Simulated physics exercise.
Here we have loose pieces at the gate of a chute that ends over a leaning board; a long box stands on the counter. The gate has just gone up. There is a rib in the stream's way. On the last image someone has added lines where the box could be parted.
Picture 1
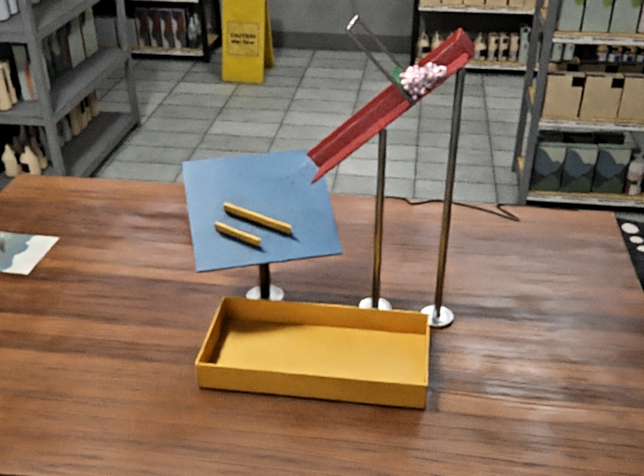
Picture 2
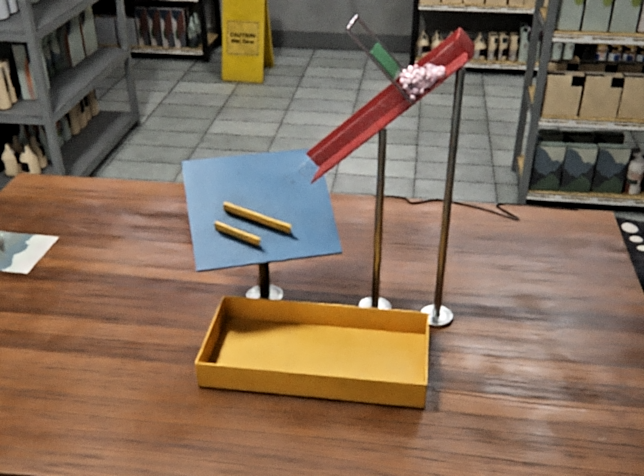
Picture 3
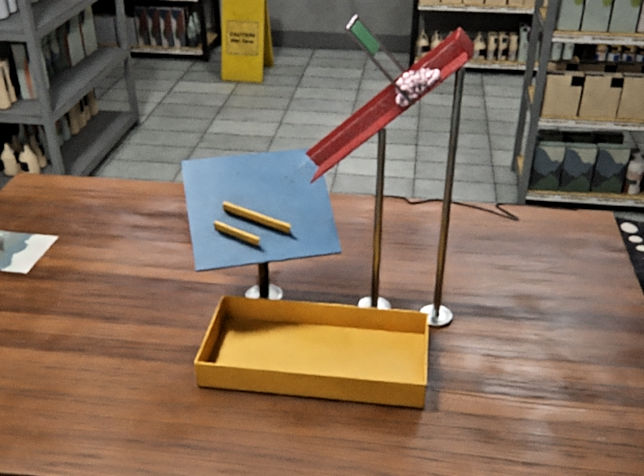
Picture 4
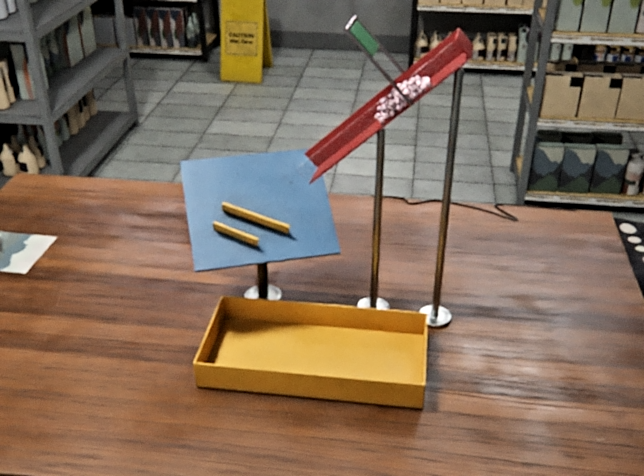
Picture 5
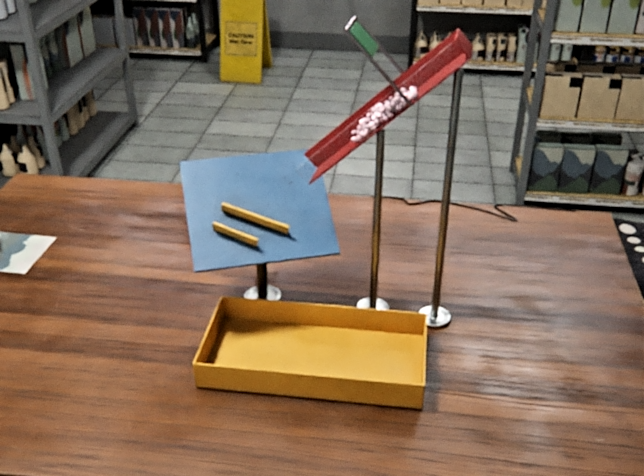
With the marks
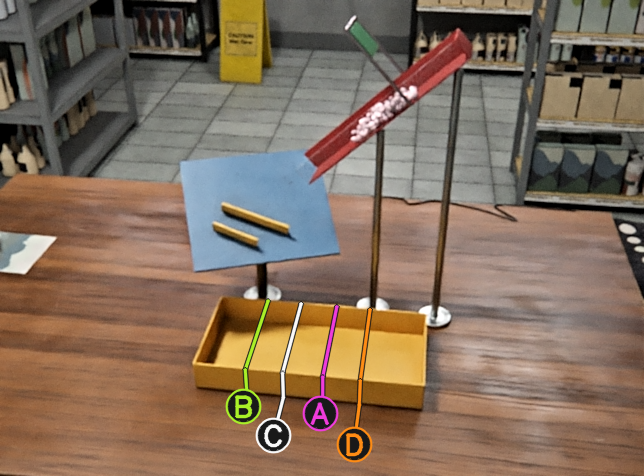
In the video, a green gate slides up on a red chute above a tilted blue board with two yellow ribs and a yellow box, and a cluster of small pale pieces slides down leftward, stretching out along the chute.
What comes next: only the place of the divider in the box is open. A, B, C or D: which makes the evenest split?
Go for A.
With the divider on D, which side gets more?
Left.
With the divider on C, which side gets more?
The right side.
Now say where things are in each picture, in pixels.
Load behind the gate at (424, 80), sugar pearls; lip of the chute at (316, 176), sloping fairly steeply, in the first picture.
Middle of the board at (261, 206), tilted fairly steeply; middle of its low edge at (271, 261); of its high edge at (251, 154), in the second picture.
Front corners of the box at (195, 362) and (425, 384), empty; front of the load at (402, 102), in the third picture.
Middle of the load at (403, 94); its front at (384, 113), about a quarter of the way to the lip; rib from (214, 222) to (258, 239); rib from (223, 203) to (289, 227), in the fourth picture.
Middle of the load at (384, 110); its front at (354, 133), about half of the way to the lip, in the fifth picture.
On the marked copy, line A crosses the front rim at (322, 376); line B crosses the front rim at (245, 368); line C crosses the front rim at (282, 372); line D crosses the front rim at (360, 379).
With A, of what is caught, about half on the left of the divider, about half on the right.
With B, of what is caught, a stray few on the left of the divider, nearly all on the right.
With C, of what is caught, a small part on the left of the divider, nearly all on the right.
With D, of what is caught, most on the left of the divider, a small part on the right.
